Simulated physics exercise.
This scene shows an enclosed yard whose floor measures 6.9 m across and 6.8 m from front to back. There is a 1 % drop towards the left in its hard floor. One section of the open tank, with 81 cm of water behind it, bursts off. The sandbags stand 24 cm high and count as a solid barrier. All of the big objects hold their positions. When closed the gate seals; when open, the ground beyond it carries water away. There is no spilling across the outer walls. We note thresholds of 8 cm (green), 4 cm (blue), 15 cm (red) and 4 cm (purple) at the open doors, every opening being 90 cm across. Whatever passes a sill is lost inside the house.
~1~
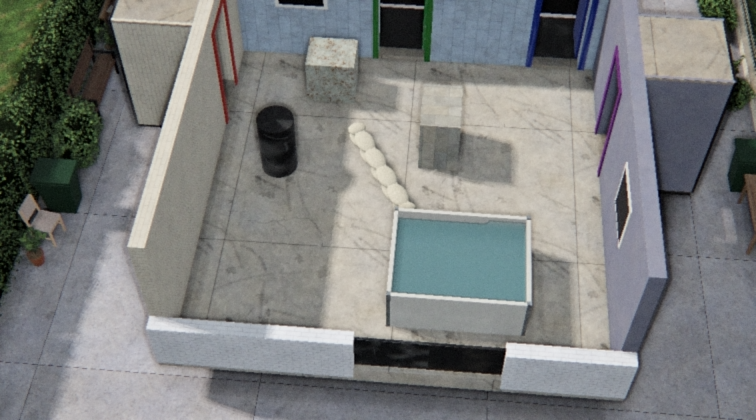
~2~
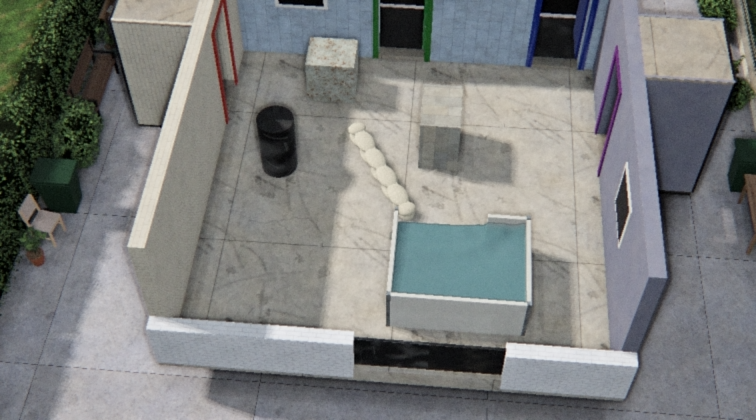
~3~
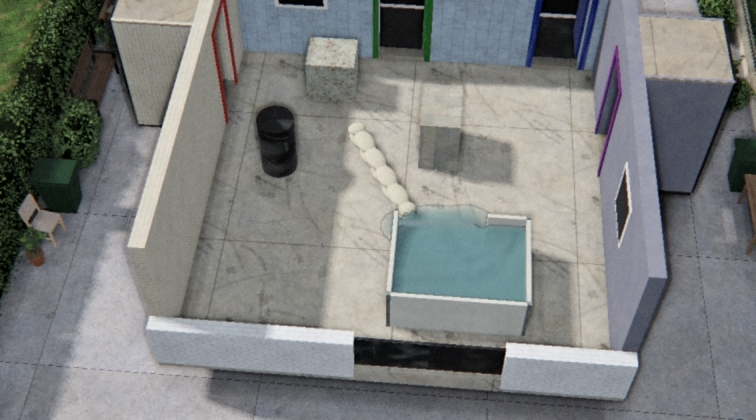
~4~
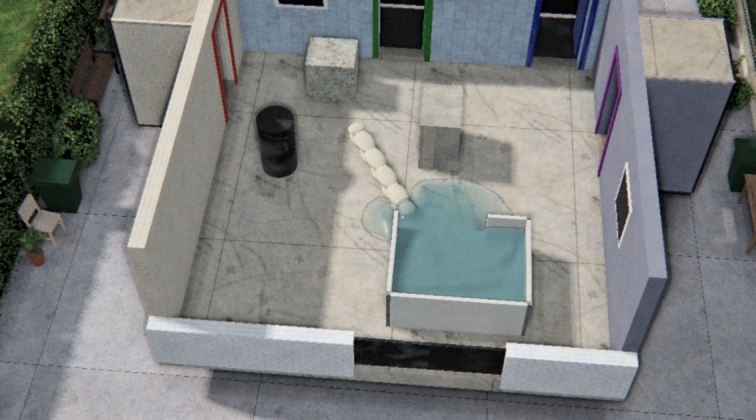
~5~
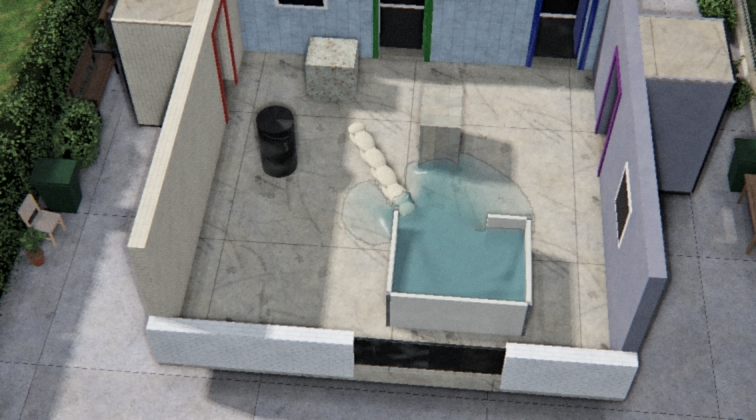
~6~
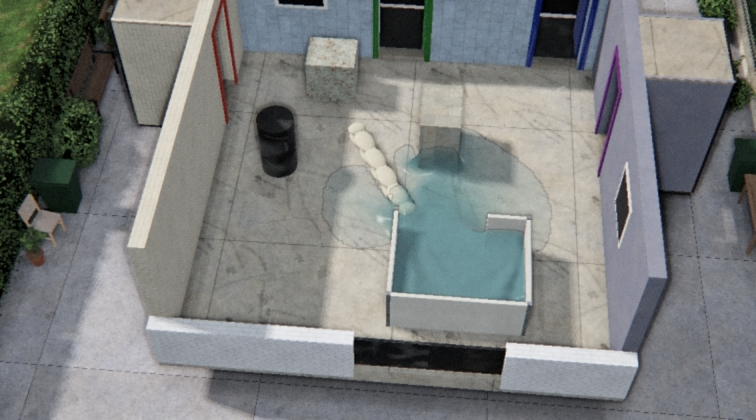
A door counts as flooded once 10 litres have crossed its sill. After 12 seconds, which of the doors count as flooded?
Green door: Flooded; blue door: Flooded; red door: Not flooded; purple door: Flooded.
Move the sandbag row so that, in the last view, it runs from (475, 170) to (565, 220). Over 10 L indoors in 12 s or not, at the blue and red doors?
Result: Blue door beyond the limit; red door beyond the limit.
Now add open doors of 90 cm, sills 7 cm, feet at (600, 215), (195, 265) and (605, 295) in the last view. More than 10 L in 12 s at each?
Door 1: Lower; door 2: Lower; door 3: Lower.
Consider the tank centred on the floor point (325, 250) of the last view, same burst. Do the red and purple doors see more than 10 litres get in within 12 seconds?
Well, red ends up beyond the mark and purple ends up beyond the mark.
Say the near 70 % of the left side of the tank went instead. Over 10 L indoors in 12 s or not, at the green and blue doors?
Compared with the limit, green is lower and blue is higher.
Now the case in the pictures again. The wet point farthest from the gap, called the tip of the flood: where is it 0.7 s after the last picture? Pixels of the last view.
Roughly at pixel (516, 68).
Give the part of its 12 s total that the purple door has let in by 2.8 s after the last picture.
Estimate: Around 45 per cent.
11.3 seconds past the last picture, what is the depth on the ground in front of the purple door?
4.0 cm.
Then, 0.7 s after the last picture water covers 35 % of the floor and is deepest (52 cm) near (435, 176); green door not reached, blue door not reached, red door not reached, purple door not reached.
Then, 1.5 s after the last picture water covers 55 % of the floor and is deepest (38 cm) near (590, 72); green door 12 cm at the sill, 2 L in, blue door 14 cm at the sill, 29 L in, red door not reached, purple door 13 cm at the sill, 6 L in.
Then, 2.8 s after the last picture water covers 65 % of the floor and is deepest (25 cm) near (244, 53); green door 16 cm at the sill, 60 L in, blue door 17 cm at the sill, 145 L in, red door 10 cm at the sill, 0 L in, purple door 13 cm at the sill, 100 L in.
Then, 6.3 s after the last picture water covers 75 % of the floor and is deepest (16 cm) near (370, 135); green door 10 cm at the sill, 84 L in, blue door 9 cm at the sill, 273 L in, red door 8 cm at the sill, 0 L in, purple door 8 cm at the sill, 192 L in.
Then, 11.3 s after the last picture water covers 95 % of the floor and is deepest (12 cm) near (174, 343); green door 7 cm at the sill, 89 L in, blue door 4 cm at the sill, 301 L in, red door 10 cm at the sill, 0 L in, purple door 4 cm at the sill, 211 L in.
